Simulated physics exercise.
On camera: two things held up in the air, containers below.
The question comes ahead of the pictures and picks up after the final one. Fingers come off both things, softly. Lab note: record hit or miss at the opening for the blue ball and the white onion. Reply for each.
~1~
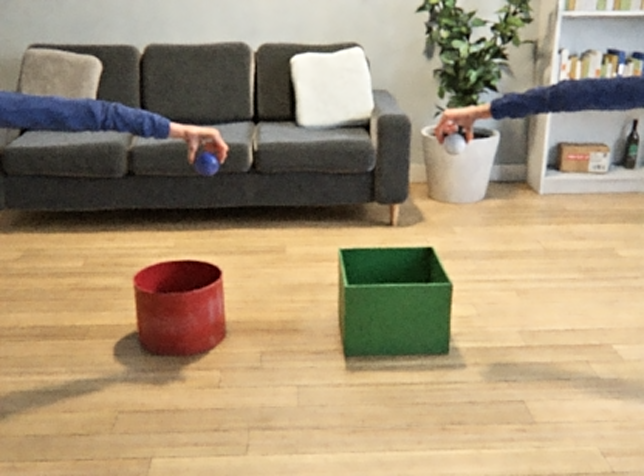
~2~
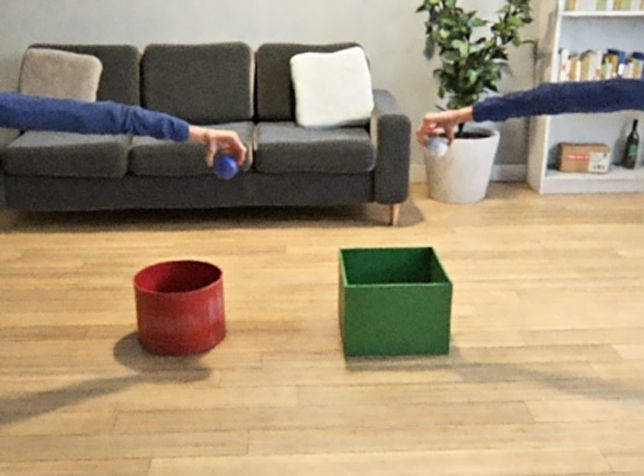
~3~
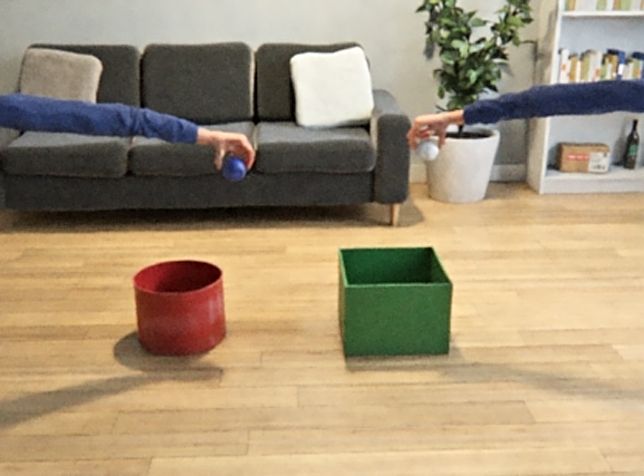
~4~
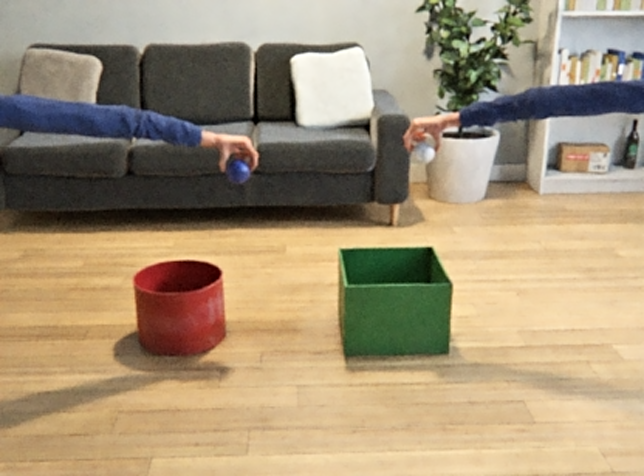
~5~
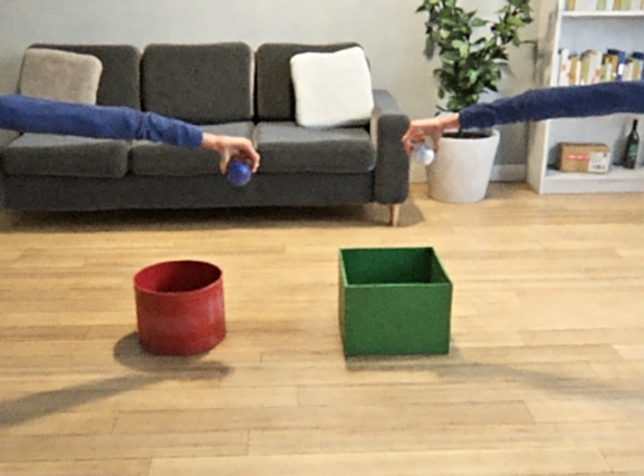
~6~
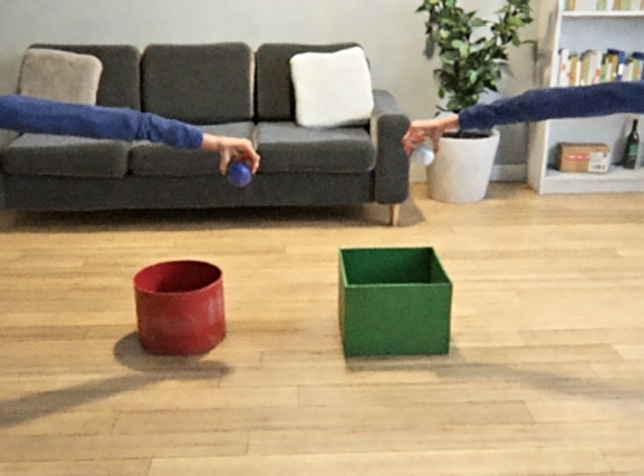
Blue ball: Miss; white onion: Hit.
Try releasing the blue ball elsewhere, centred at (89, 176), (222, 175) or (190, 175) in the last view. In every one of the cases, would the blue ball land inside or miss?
Respectively: Goes wide; goes wide; gets in.
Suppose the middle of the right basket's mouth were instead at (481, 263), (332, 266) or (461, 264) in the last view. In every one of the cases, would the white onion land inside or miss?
Stays out; stays out; falls in.
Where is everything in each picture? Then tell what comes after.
In the first picture, still on the way; blue ball (207, 164); white onion (454, 144); right basket (391, 299).
In the second picture, still on the way; white onion (435, 147); left bin (181, 306).
In the third picture, still on the way; blue ball (234, 169); right basket (391, 299).
In the fourth picture, still on the way; white onion (423, 153); left bin (181, 306).
In the fifth picture, still on the way; blue ball (239, 174); right basket (391, 299).
In the sixth picture, in place, still held; blue ball (239, 175); white onion (422, 155); left bin (181, 306).
Then, 0.22 s after the last picture, blue ball falling near (241, 220); white onion falling near (420, 201).
At rest, the blue ball ends up outside, near (245, 324); the white onion drops into the container, near (415, 319).
